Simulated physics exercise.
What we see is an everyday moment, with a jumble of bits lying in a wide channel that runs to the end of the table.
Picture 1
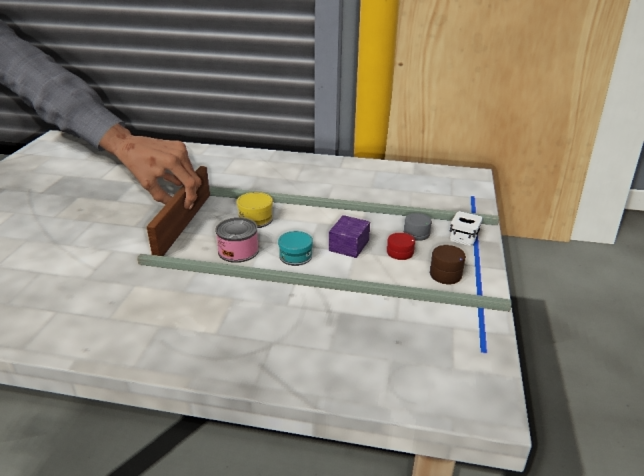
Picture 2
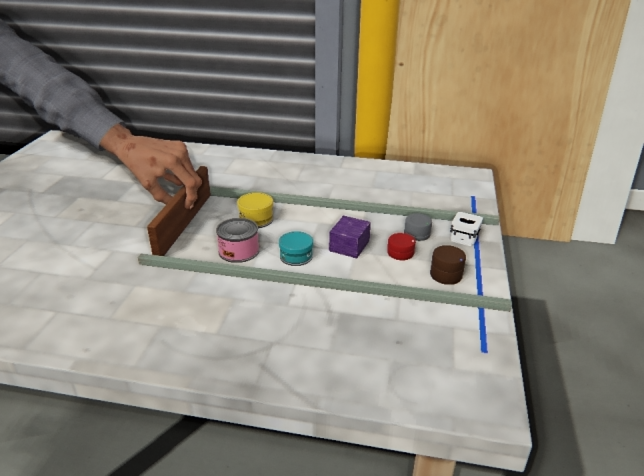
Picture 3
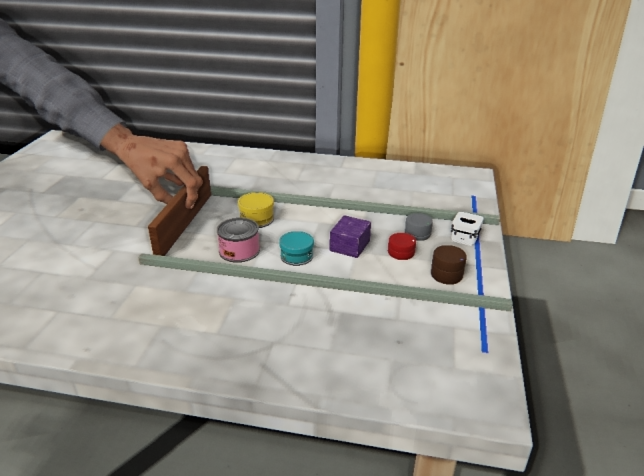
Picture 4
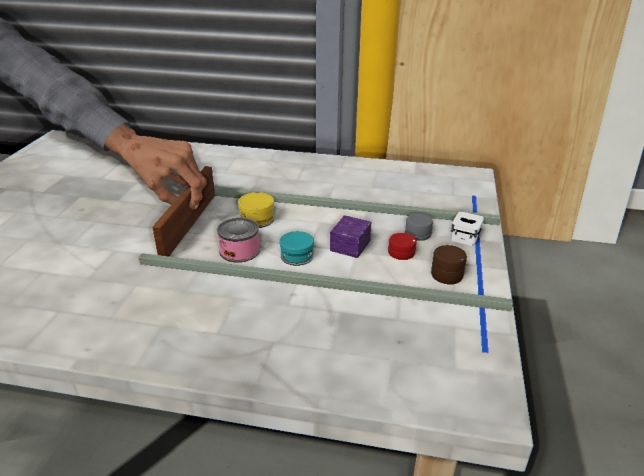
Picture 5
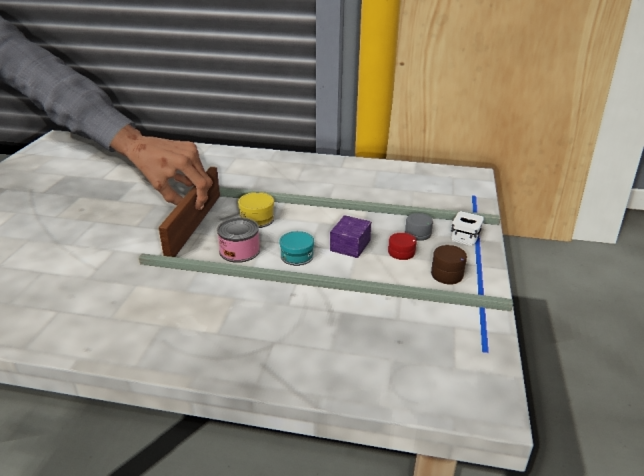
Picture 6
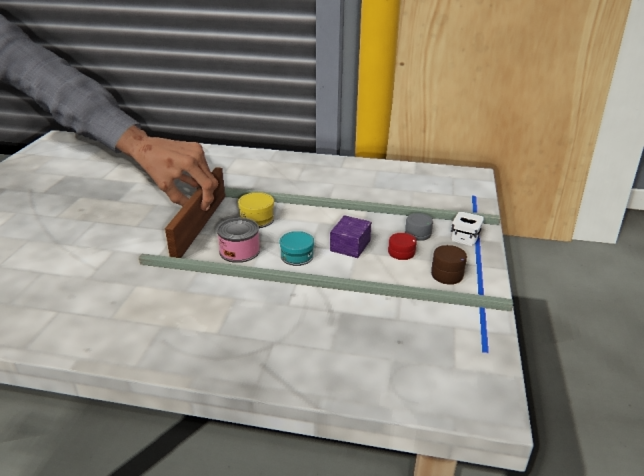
At the start, a hand holds a brown board upright at the left of a channel on a pale tabletop, with small tins, lids and a purple block spread out to its right. The hand then slides the board slightly rightward, closer to the pink and yellow tins, while the objects stay put.
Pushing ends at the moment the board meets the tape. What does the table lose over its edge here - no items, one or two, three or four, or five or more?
The number that tumble down is over four.
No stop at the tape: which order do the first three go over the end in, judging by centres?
First the brown lid, next the white case, last the turquoise tin.
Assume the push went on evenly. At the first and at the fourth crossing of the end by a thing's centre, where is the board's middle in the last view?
First: Around (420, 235). Next: Around (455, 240).
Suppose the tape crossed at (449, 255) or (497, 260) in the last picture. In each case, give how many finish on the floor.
First 2, second 8.
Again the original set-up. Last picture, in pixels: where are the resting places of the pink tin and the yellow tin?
Final positions: Near (505, 277); near (497, 233).
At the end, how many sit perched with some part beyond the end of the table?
I get 3.
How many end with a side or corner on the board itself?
Number: 3.
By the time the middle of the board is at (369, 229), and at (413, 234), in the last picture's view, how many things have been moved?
The first number is 7, the next one 8.
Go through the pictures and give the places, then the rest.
In the first frame, white case (465, 229); brown lid (447, 265); grey lid (418, 227); board (182, 209); tape (477, 259).
In the second frame, brown lid (448, 265); purple block (350, 236).
In the third frame, grey lid (419, 227); red lid (402, 246).
In the fourth frame, white case (467, 229); turquoise tin (297, 248).
In the fifth frame, brown lid (449, 264); pink tin (239, 240).
In the sixth frame, white case (467, 229); brown lid (449, 264); grey lid (419, 227); board (199, 211); tape (479, 258).
Soon after, none off yet; white case at rest near (467, 229); brown lid at rest near (449, 264); grey lid at rest near (419, 227).
Then, none off yet; white case moved about its own width near (507, 231); brown lid moved well along near (519, 273); grey lid moved well along near (481, 232).
At rest, the number that fall off is five or more; fallen, turquoise tin, red lid, grey lid, brown lid and white case.
